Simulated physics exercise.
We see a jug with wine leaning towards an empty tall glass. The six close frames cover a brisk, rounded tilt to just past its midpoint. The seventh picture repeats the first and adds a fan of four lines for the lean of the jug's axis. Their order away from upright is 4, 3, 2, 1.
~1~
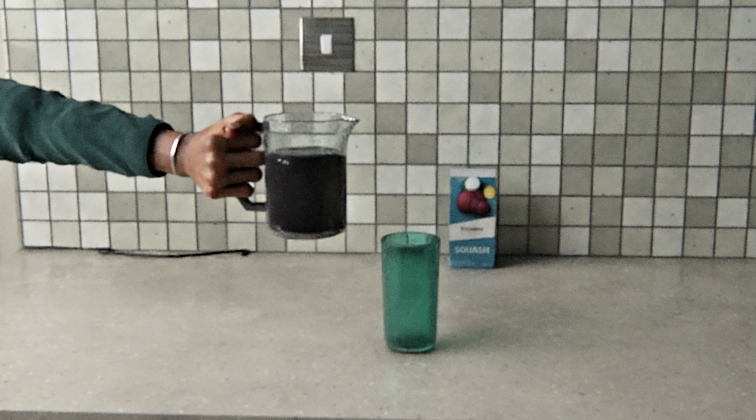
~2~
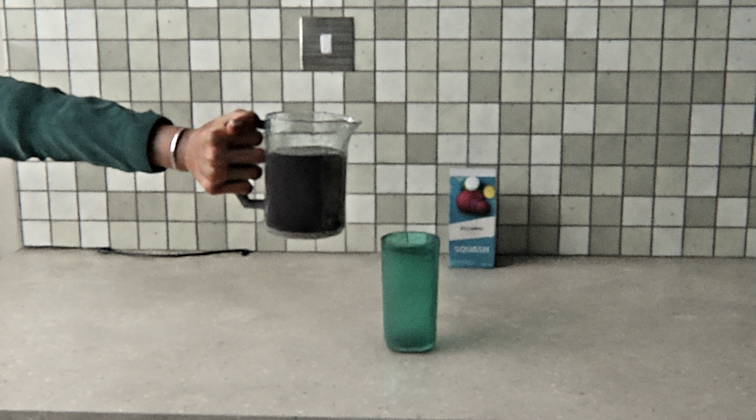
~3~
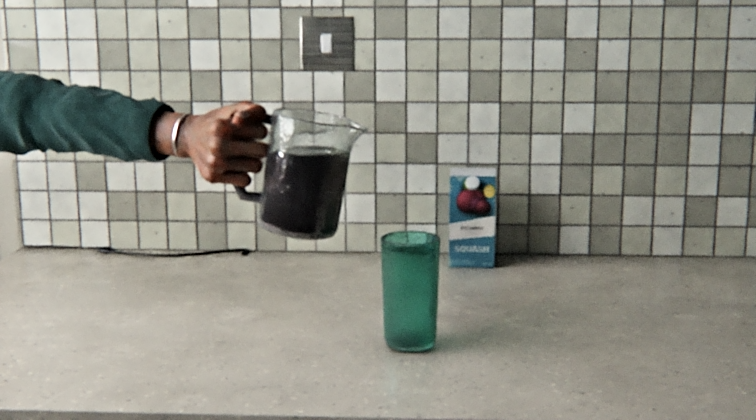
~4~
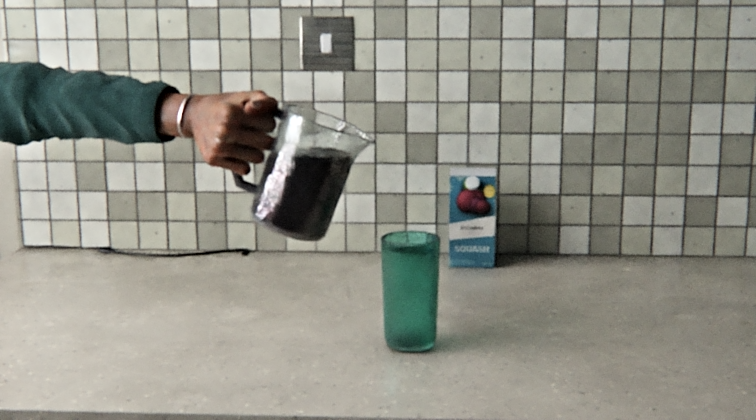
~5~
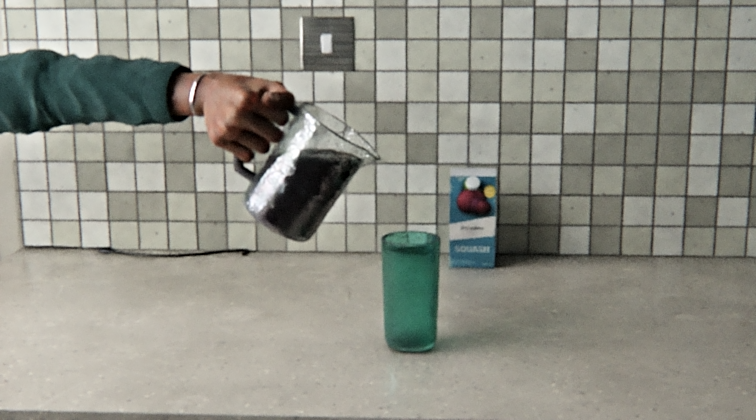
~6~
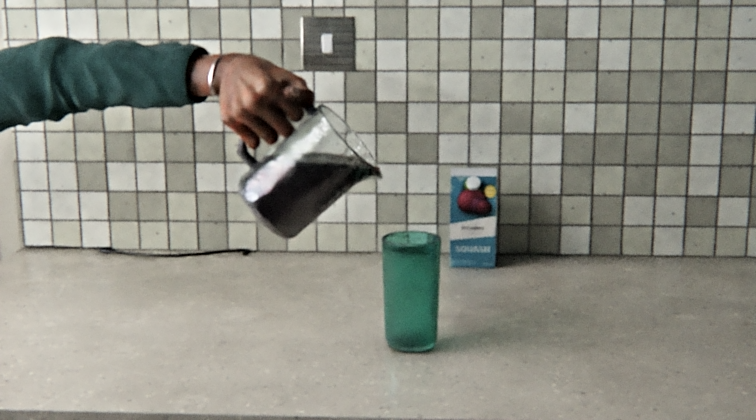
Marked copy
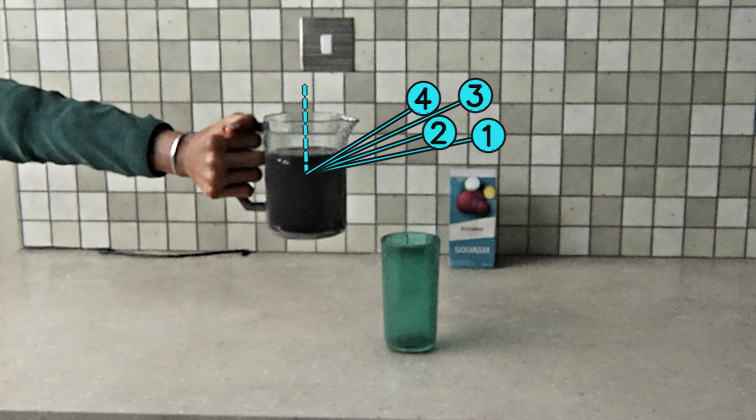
A glass jug of dark liquid, held by a hand in a green sleeve, starts upright, then tilts steadily to the right above a green tumbler that stays still on the grey counter, the liquid shifting towards the jug's lip.
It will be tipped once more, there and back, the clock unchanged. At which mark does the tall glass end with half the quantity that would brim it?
Line 3.
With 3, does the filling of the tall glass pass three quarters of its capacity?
No.
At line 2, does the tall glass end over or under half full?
Over half.
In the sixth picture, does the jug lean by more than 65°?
No, it does not.
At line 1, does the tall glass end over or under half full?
Over.
On the marked copy, 1 at (471, 139); 2 at (422, 135); 3 at (459, 102); 4 at (410, 110).
With 1, the tall glass ends with about 88 % of what it can hold.
With 2, the tall glass ends with about 69 % of what it can hold.
With 3, the tall glass ends with about 48 % of what it can hold.
With 4, the tall glass ends with about 30 % of what it can hold.
